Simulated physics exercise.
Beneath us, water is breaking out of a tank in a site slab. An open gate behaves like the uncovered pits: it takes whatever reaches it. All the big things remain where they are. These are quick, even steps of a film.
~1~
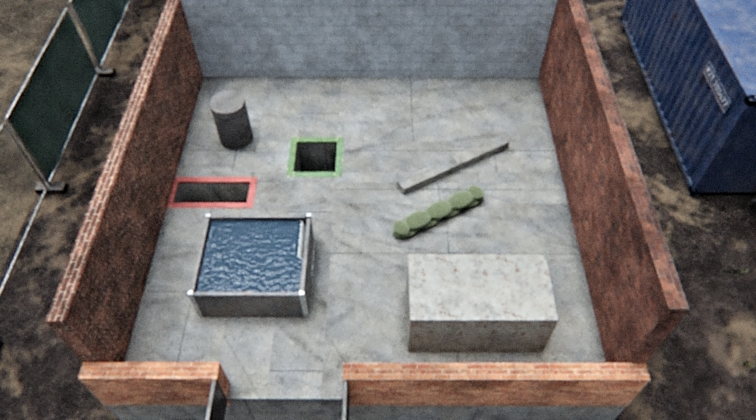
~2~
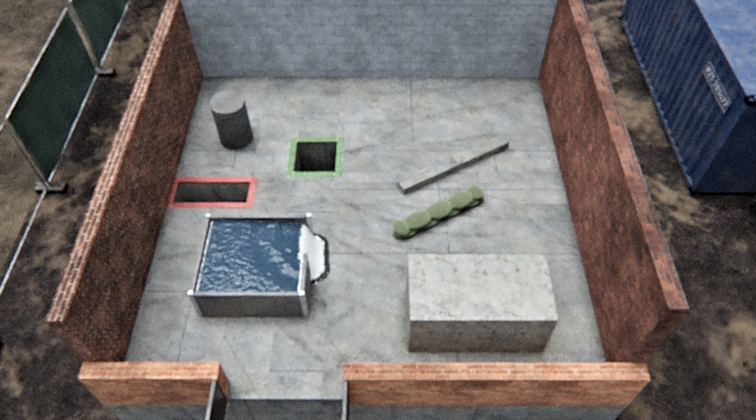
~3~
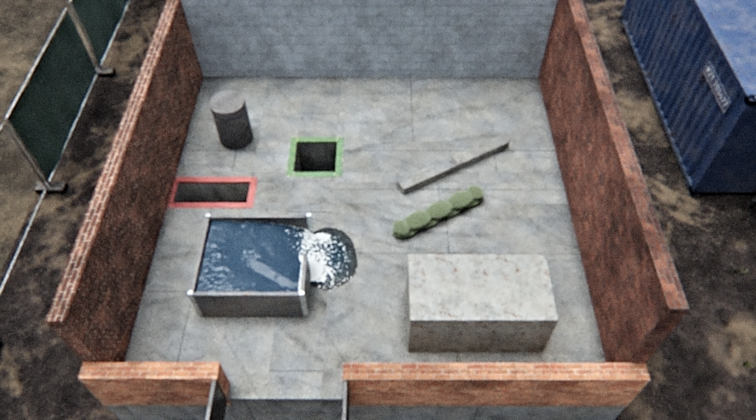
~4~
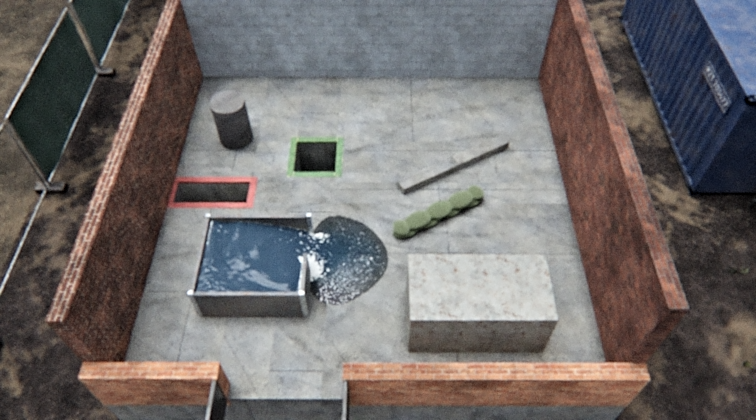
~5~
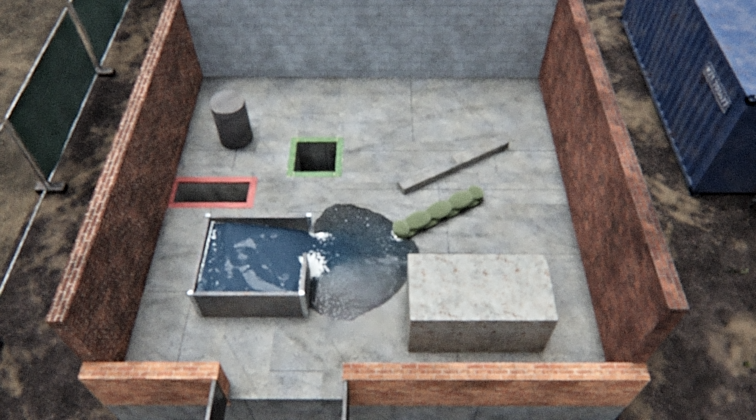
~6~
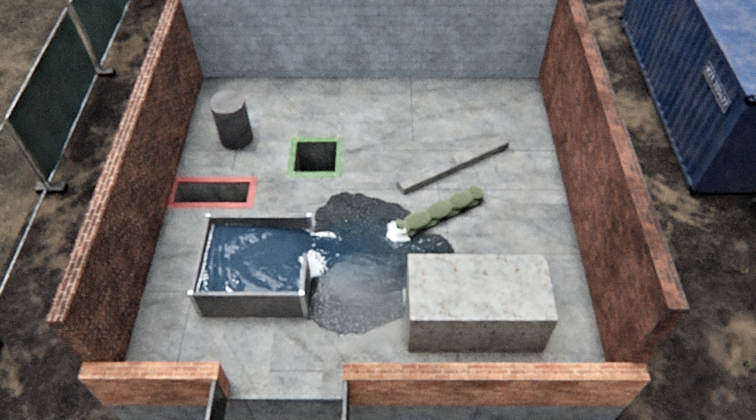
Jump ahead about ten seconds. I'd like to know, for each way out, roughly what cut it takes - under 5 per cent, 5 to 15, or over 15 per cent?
Gate: Smaller than five per cent; red pit: Smaller than five per cent; green pit: Smaller than five per cent.
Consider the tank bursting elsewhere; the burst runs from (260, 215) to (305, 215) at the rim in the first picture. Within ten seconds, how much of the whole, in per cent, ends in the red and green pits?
Near enough: Red 10 percent, green 30 percent.
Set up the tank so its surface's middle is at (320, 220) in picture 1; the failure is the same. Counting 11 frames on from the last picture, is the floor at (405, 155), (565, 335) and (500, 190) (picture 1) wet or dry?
In turn: Awash, no water, wet.
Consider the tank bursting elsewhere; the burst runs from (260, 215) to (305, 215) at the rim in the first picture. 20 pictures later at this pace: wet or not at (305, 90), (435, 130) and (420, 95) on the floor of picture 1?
Soaked, then soaked, then soaked.
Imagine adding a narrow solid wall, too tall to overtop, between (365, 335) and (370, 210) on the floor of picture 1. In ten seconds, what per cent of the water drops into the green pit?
Green: About 20 %.
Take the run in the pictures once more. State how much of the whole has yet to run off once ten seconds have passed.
Estimate: 96 %.
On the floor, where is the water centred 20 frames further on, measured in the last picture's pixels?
The centre of mass sits at about (397, 246).
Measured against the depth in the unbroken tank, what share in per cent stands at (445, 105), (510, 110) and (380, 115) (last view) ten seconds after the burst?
Around 4, 10 and 6 %.
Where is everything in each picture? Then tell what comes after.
The water tank at (253, 256) is whole and still, in the first frame.
Water pours out at (308, 252) and has run to (319, 278), in the second frame.
The front is at (348, 275), out from the gap at (308, 252), in the third frame.
The front is at (381, 248), out from the gap at (308, 253), in the fourth frame.
Water pours out at (308, 252) and has run to a hidden place, in the fifth frame.
Water pours out at (308, 252) and has run to a hidden place, in the sixth frame.
A moment on, water covers 20 % of the floor; the gate 0 %, the red pit 0 %, the green pit 0 %.
Next, water covers 30 % of the floor; the gate 0 %, the red pit 0 %, the green pit 0 %.
Then, water covers 40 % of the floor; the gate 0 %, the red pit 0 %, the green pit 0 %.
Later, water covers 50 % of the floor; the gate 1 %, the red pit 0 %, the green pit 0 %.
In the end, water covers 70 % of the floor; the gate 2 %, the red pit 0 %, the green pit 1 %.
